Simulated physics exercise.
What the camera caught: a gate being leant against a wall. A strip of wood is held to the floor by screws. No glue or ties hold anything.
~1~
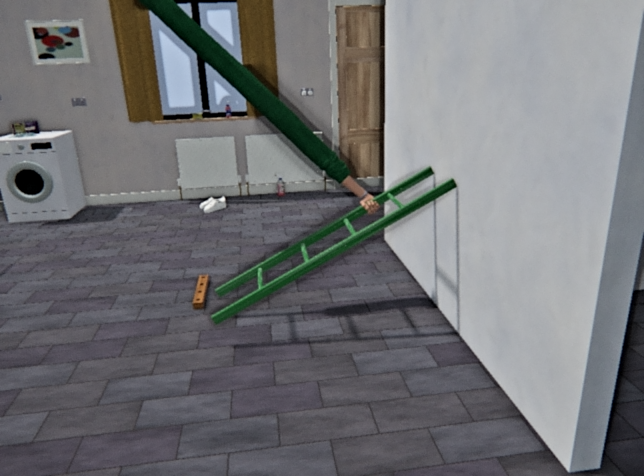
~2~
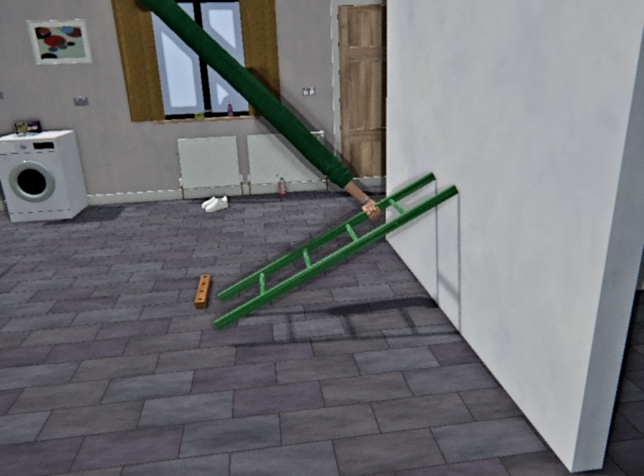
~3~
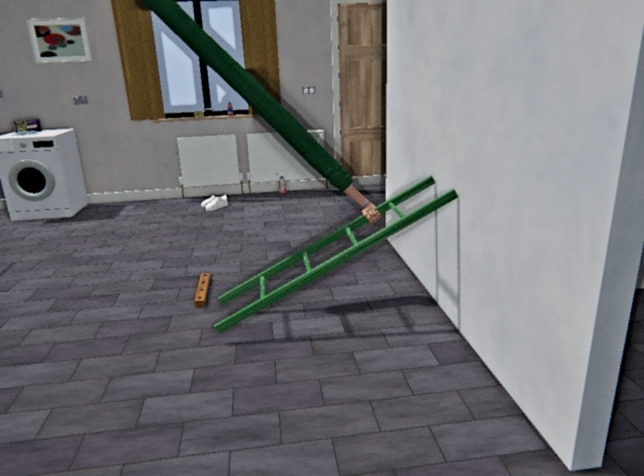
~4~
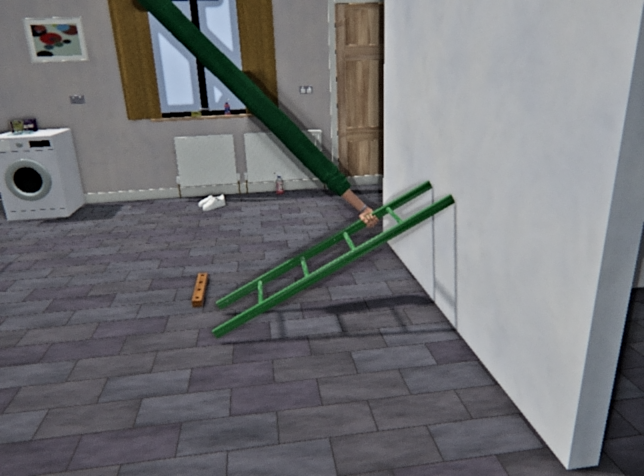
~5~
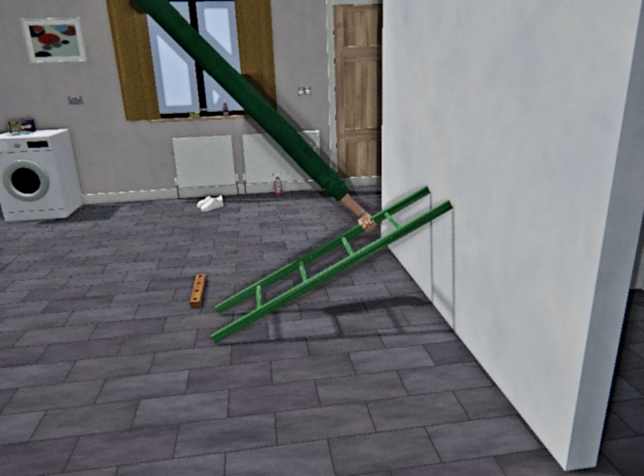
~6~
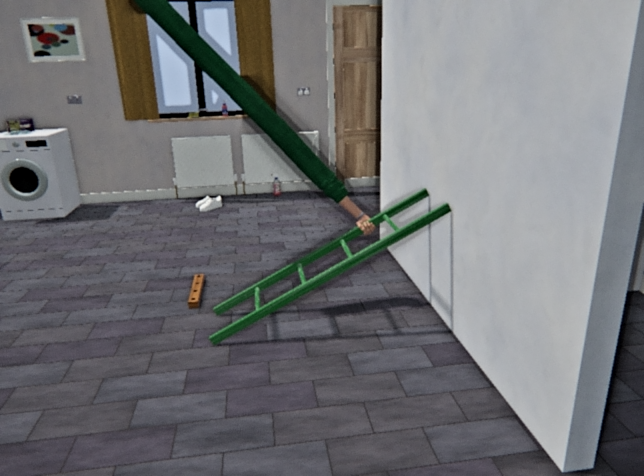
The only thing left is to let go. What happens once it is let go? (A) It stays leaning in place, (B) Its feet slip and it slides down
The answer is B.
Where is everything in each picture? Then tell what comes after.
The first picture shows still on the way; green gate (328, 242); batten (201, 291).
The second picture shows still on the way; green gate (330, 247); batten (203, 291).
The third picture shows still on the way; green gate (330, 251); batten (203, 289).
The fourth picture shows still on the way; green gate (328, 256); batten (200, 289).
The fifth picture shows still on the way; green gate (326, 261); batten (198, 290).
The sixth picture shows in place, still held; green gate (325, 263); batten (197, 290).
Then, 0.24 s later than the last frame, green gate tilted by 8° near (318, 279).
Then, 0.34 s later than the last frame, green gate tilted by 19° near (313, 301).
Then, 0.54 s later than the last frame, green gate tilted by 28° near (311, 310).
When it is over, the green gate slides out and falls, near (311, 316).
